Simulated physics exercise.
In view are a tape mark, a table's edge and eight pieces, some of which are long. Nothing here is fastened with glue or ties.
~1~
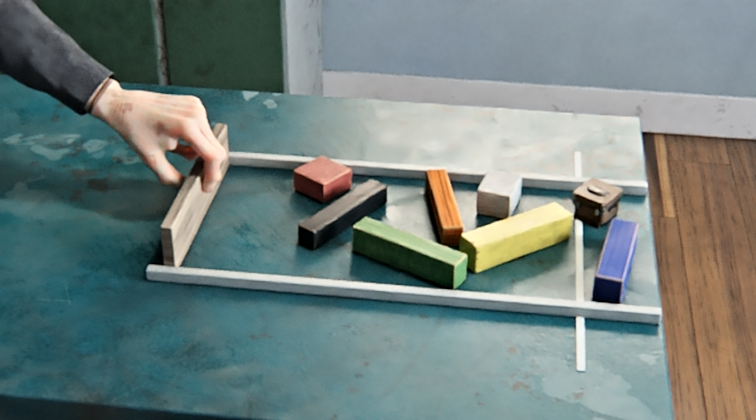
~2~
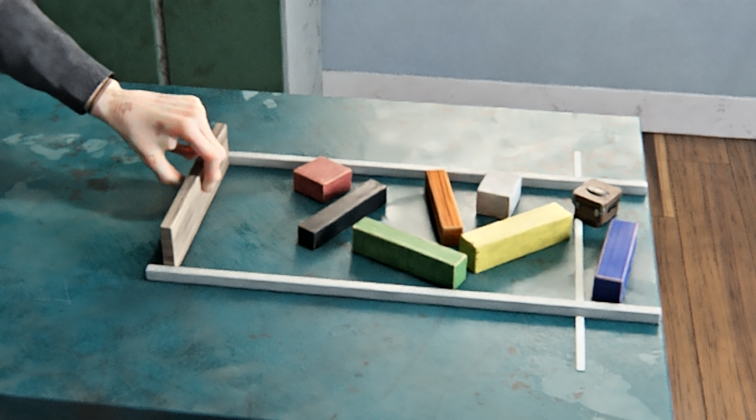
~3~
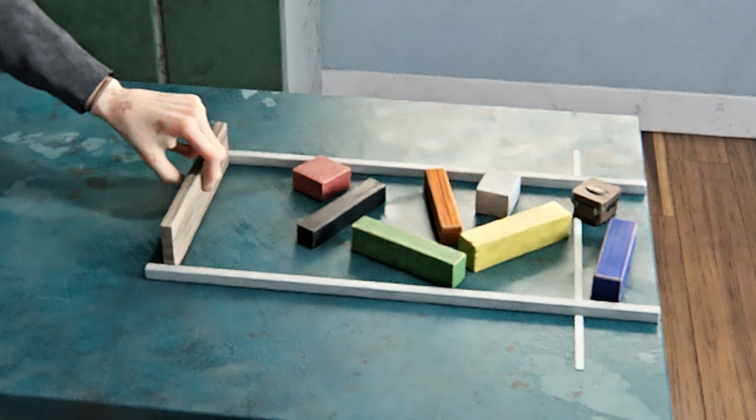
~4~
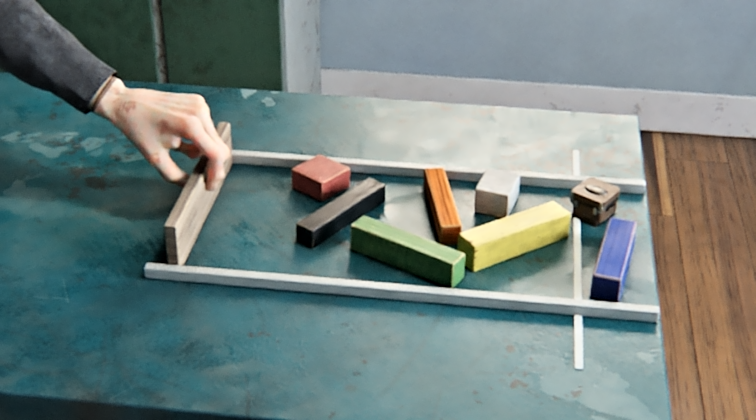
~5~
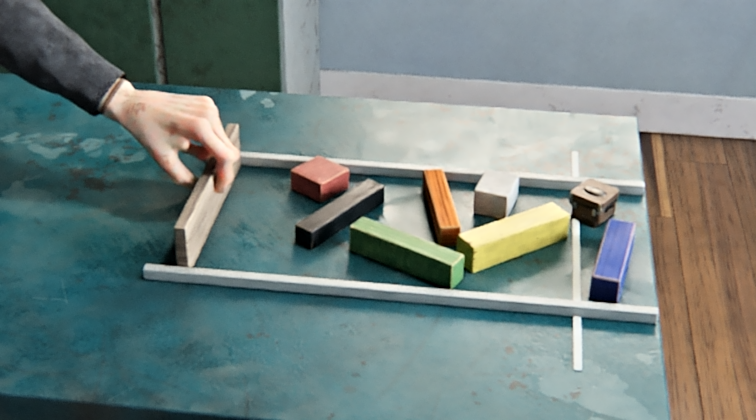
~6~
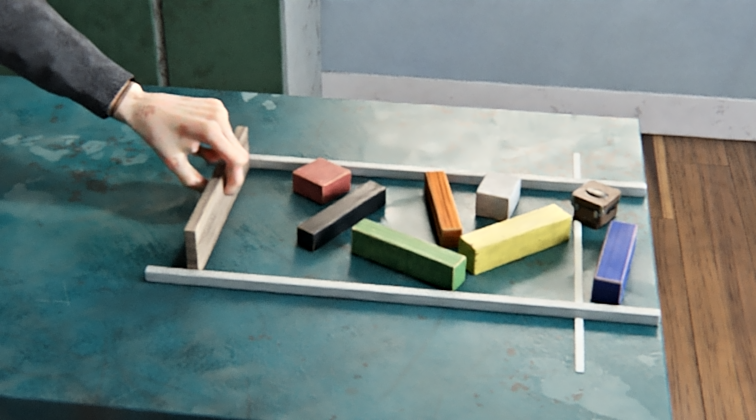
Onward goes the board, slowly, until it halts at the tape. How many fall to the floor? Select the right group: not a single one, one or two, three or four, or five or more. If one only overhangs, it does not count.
The push is going to knock off a trio or a quartet.
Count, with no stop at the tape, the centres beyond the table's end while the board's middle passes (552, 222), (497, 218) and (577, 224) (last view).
3, 0 and 4.
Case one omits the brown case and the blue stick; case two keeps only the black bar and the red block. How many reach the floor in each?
2 and 2.
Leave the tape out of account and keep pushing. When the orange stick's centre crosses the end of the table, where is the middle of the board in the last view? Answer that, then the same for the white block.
Roughly (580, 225); for the second one, roughly (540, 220).
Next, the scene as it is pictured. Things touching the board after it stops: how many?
Total: 3.
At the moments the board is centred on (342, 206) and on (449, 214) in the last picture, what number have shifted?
By the first moment it's 3, by the second it's 7.
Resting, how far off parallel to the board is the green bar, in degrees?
About 65 degrees.
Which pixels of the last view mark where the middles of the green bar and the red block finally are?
Final spots - green bar (643, 293), red block (599, 195).
Soon after, none off yet; blue stick at rest near (615, 261); brown case at rest near (596, 205); yellow bar at rest near (515, 239).
After that, none off yet; blue stick at rest near (617, 262); brown case displaced a little near (617, 209); yellow bar displaced a little near (556, 242).
In the end, the number that fall off is three or four; gone, white block, yellow bar, brown case and blue stick.
